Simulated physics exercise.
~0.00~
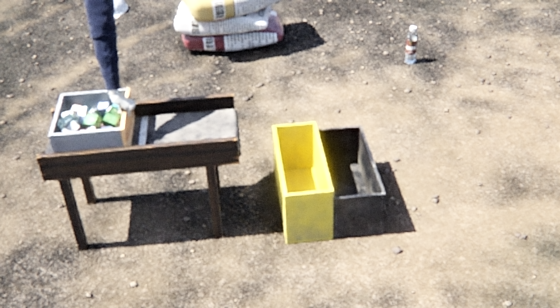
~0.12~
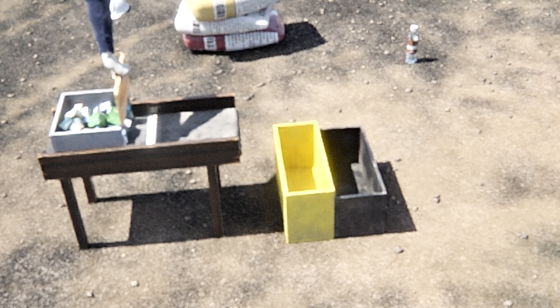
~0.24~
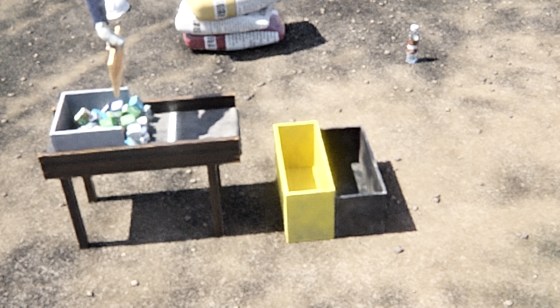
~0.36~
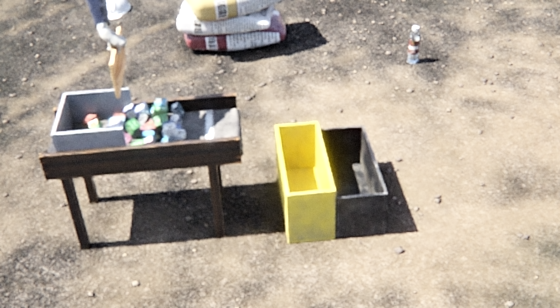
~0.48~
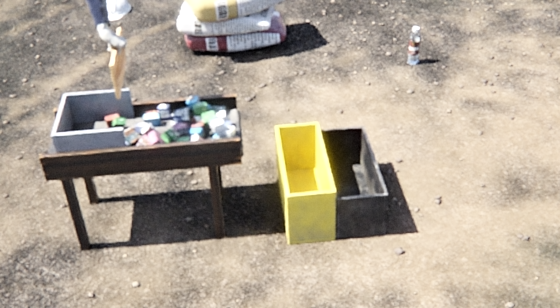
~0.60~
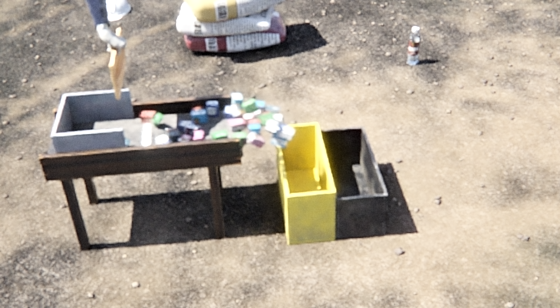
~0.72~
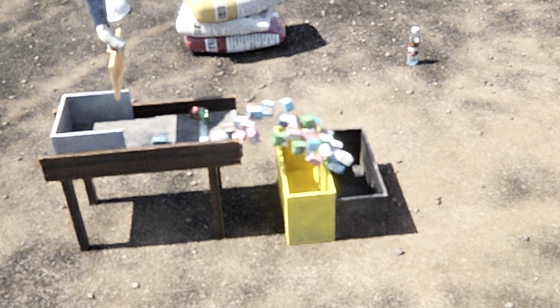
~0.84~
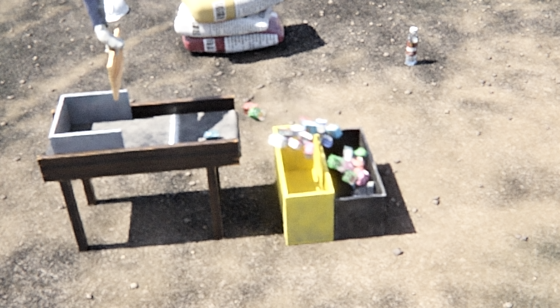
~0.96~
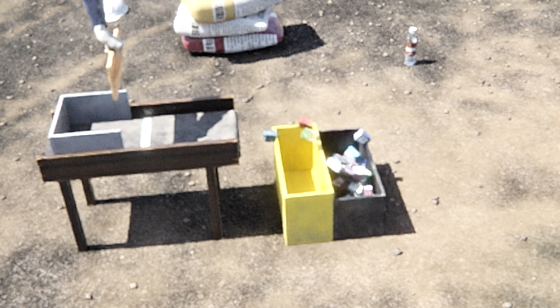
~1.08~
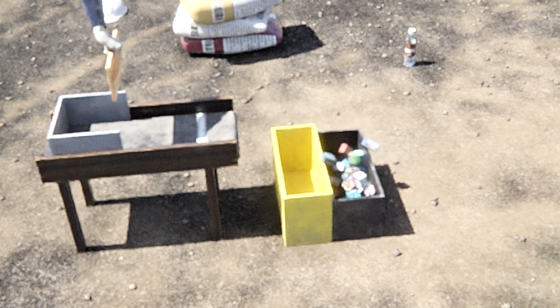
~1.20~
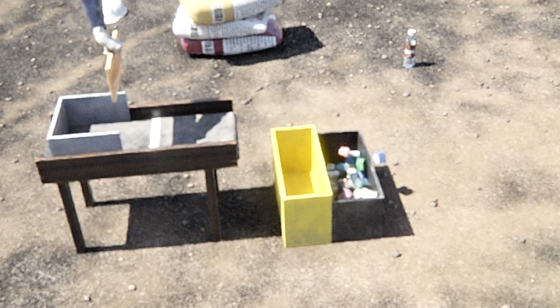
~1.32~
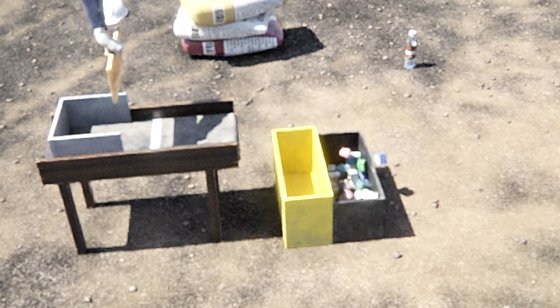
Small colourful blocks sliding right along a belt from a grey pen, flying over a yellow tote and landing in a black bin.
